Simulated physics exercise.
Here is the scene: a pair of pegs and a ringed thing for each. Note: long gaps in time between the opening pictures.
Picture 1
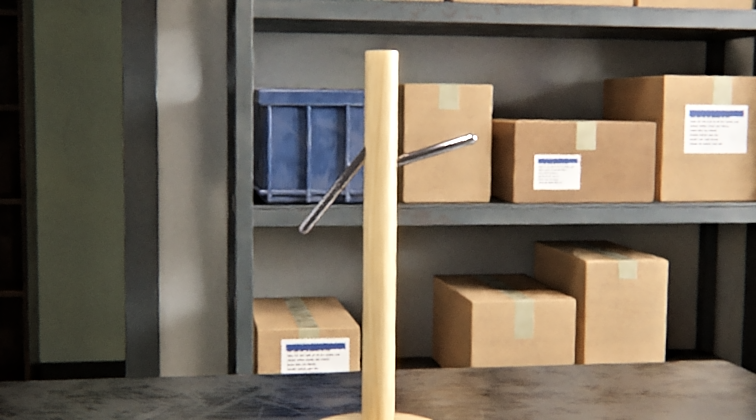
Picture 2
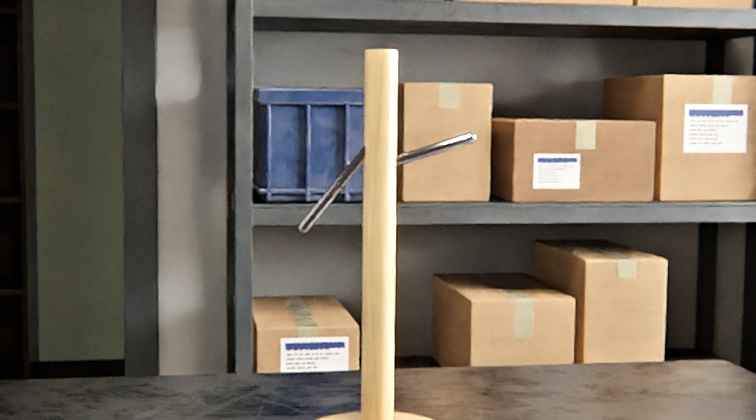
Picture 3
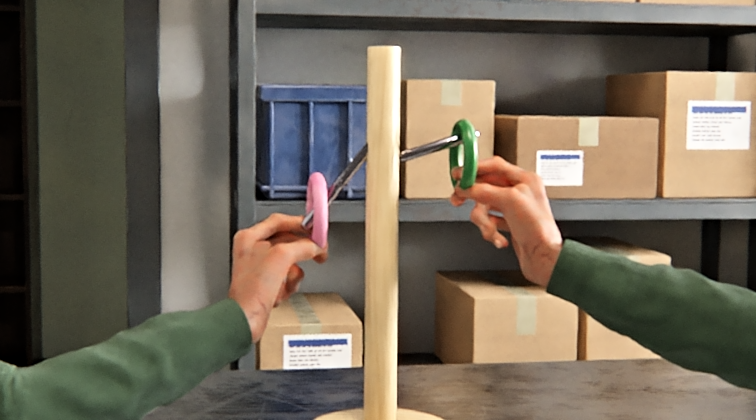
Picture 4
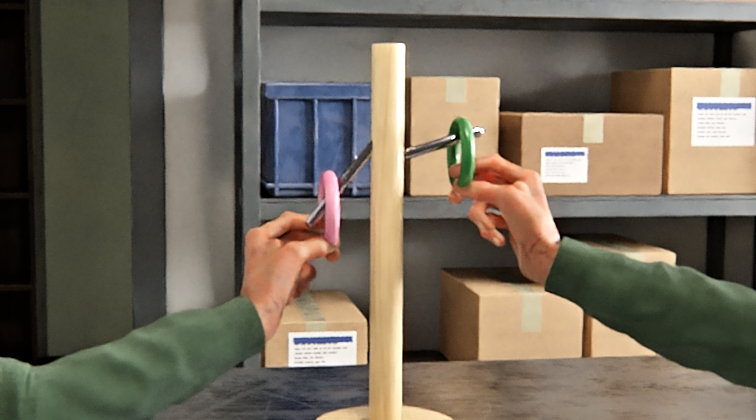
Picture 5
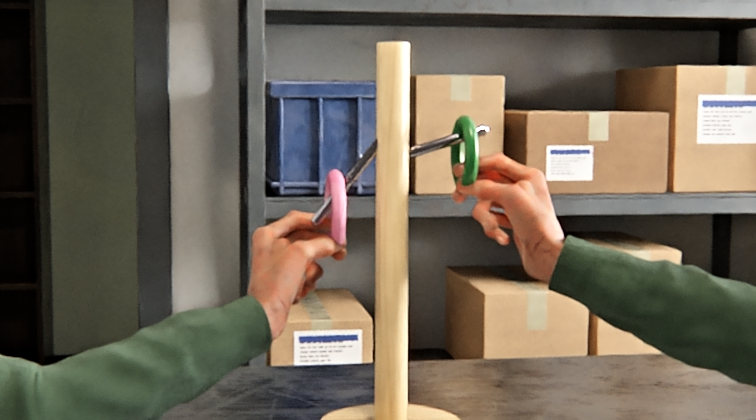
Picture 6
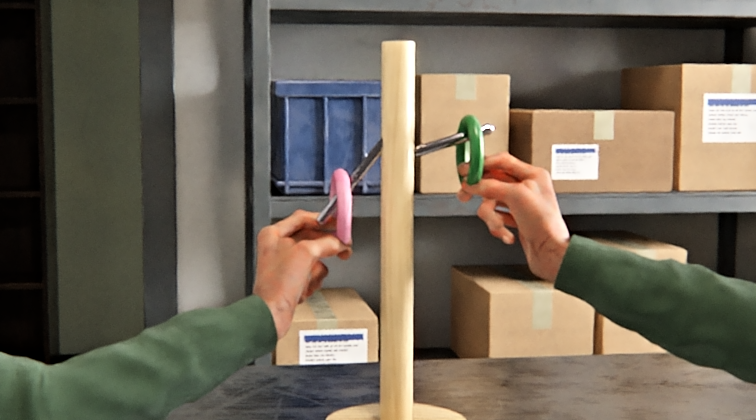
Two hands holding a pink tape on the left peg and a green tape on the right peg of a wooden stand.
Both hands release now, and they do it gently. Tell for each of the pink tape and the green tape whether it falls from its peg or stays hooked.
In the end, the pink tape comes off, the green tape stays on.
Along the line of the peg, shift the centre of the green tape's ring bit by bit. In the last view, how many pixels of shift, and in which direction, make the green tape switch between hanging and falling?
24 pixels right, roughly.
Then, 0.16 s past the last view, pink tape leaning 37° off how it started near (324, 247); green tape leaning 4° off how it started near (471, 153).
Then, 0.24 s past the last view, pink tape in the air near (301, 321); green tape leaning 6° off how it started near (472, 153).
Then, 0.34 s past the last view, pink tape come down; green tape at rest near (470, 153).
Finally, the pink tape slips down; the green tape hangs there, near (470, 153).
